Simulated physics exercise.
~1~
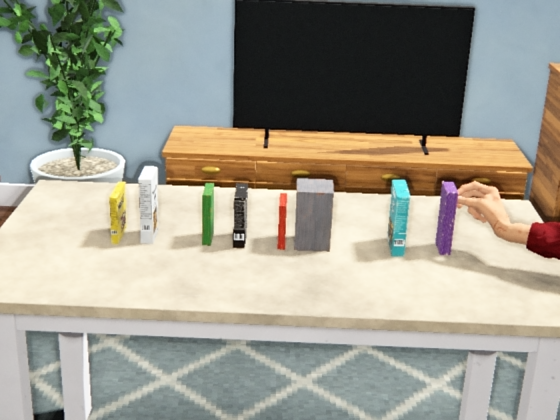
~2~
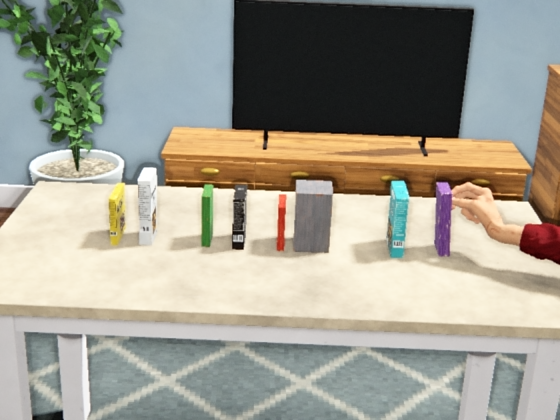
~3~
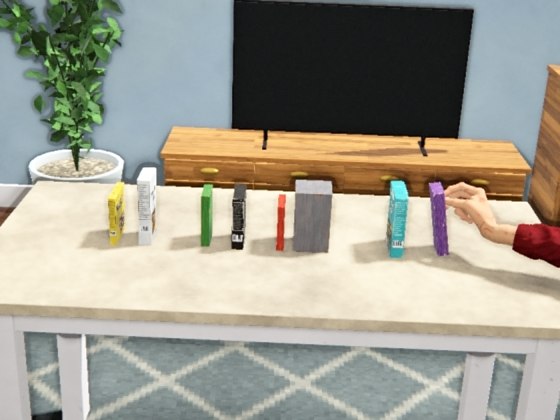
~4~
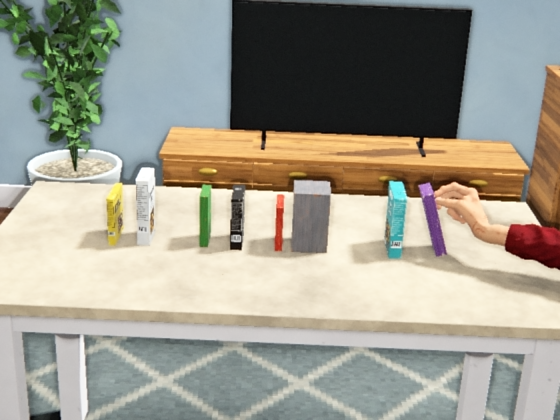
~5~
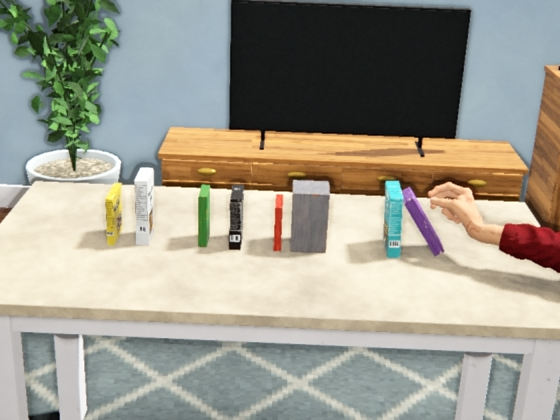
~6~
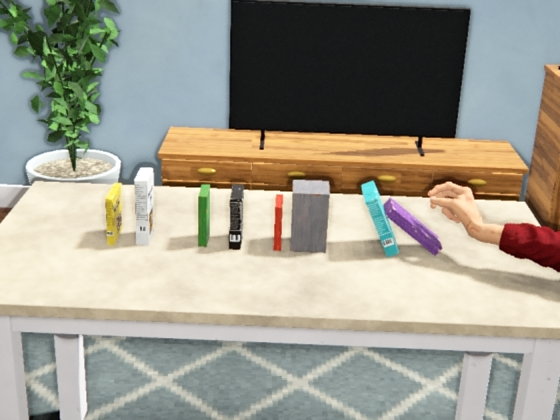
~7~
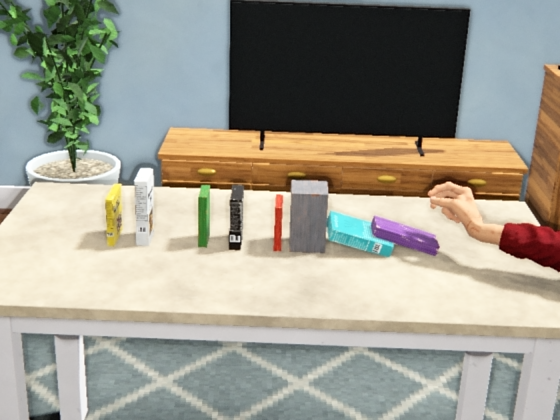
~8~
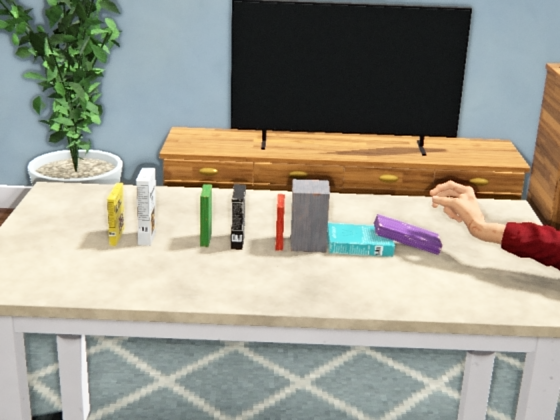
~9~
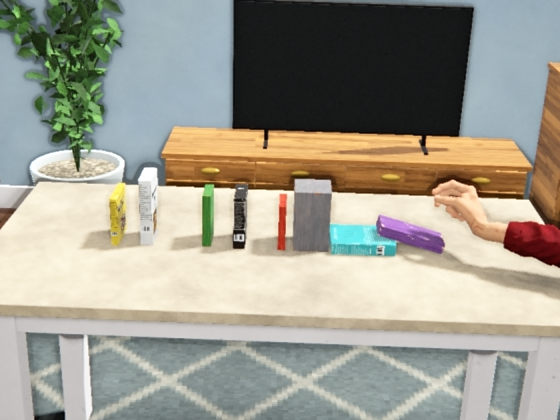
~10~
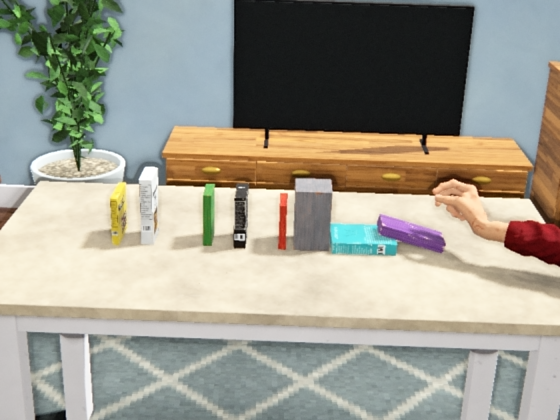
The clip opens on a pale table where a row of thin, colourful boxes and slabs stands on end, with a thick grey block among them and a hand touching the purple one at the far right. The fingers push the purple board to the left until it leans, then stay back as it tips onto the turquoise packet. The turquoise packet tilts left in turn and drops onto its side beside the grey block, which stays upright. The purple board ends slanted, resting against the fallen packet, while the red, black, green, white and yellow pieces remain standing.
